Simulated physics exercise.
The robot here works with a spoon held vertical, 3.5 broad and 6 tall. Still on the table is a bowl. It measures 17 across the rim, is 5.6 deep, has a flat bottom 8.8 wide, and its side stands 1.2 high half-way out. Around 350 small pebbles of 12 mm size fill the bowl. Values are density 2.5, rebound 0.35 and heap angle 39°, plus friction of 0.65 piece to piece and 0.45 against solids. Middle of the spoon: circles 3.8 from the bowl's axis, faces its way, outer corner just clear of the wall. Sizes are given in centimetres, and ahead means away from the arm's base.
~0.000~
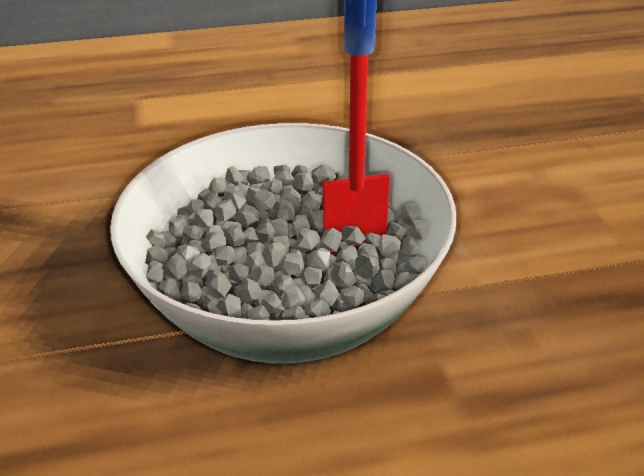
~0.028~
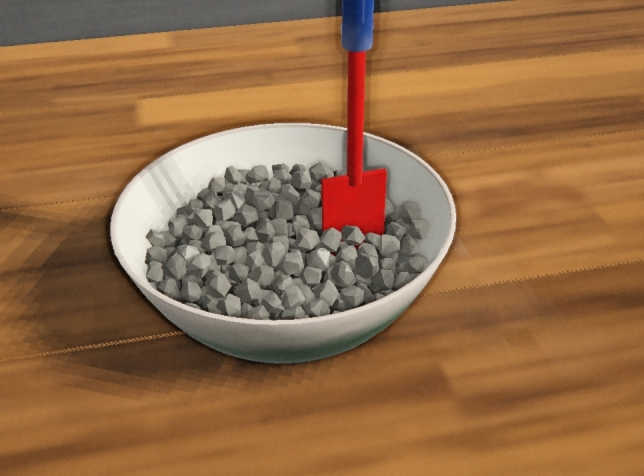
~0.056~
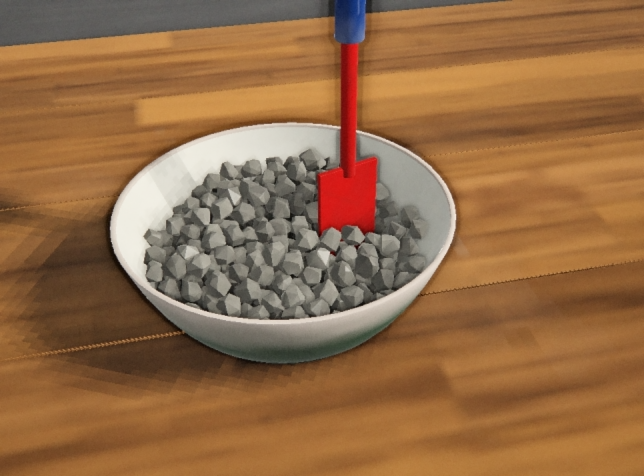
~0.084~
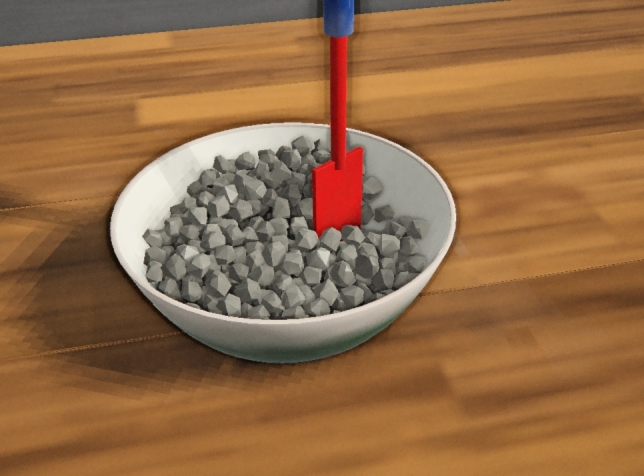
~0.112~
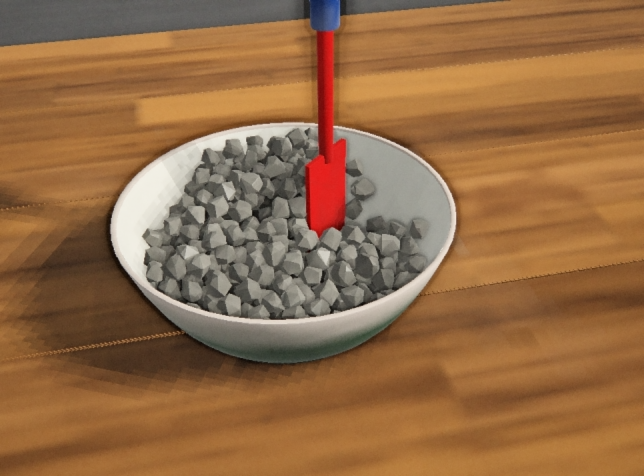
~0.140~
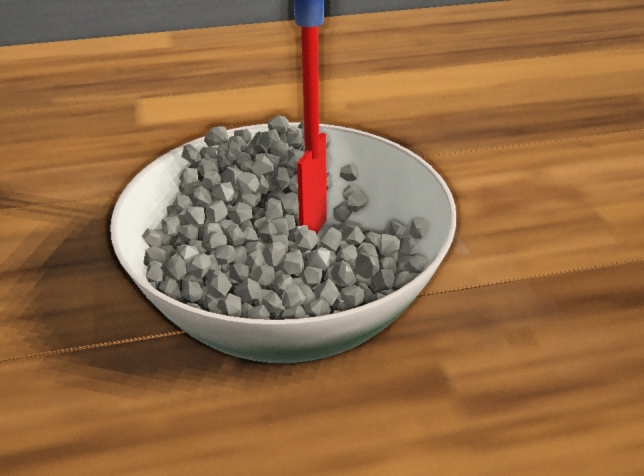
In a white bowl, a red spoon turns and moves left, heaping gray pebbles higher.
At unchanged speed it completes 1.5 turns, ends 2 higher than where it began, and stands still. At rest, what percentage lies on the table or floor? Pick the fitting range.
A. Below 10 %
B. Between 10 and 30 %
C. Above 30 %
The answer is B.
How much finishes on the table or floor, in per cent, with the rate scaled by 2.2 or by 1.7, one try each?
I'd expect about 45 per cent, then about 35 per cent.
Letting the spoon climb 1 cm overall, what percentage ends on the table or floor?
Some 25 per cent.
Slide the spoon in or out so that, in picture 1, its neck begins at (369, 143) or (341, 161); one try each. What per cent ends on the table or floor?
30 and 10 %.
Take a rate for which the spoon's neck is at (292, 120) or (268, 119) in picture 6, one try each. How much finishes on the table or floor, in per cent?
About 30 % for one try and about 35 % for the other, in order.
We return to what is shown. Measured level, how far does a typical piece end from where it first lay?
Some 8 centimetres or so.
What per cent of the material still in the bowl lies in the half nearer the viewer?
I'd put it near 55 per cent.
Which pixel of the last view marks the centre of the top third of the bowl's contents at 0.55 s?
The upper third is centred close to (325, 268).
After 0.55 s, 246° round, highest piece 9 above the table; 309 in the bowl, 26 on the table or floor, 12 in flight or on the tool.
After 0.95 s, 76° round, highest piece 8 above the table; 282 in the bowl, 60 on the table or floor, 5 in flight or on the tool.
After 1.35 s, 180° round, highest piece 6 above the table; 270 in the bowl, 77 on the table or floor.
After 2.05 s, 180° round, highest piece 6 above the table; 270 in the bowl, 77 on the table or floor.
At rest, 270 in the bowl, 77 on the table or floor. That is 22 % on the table or floor.
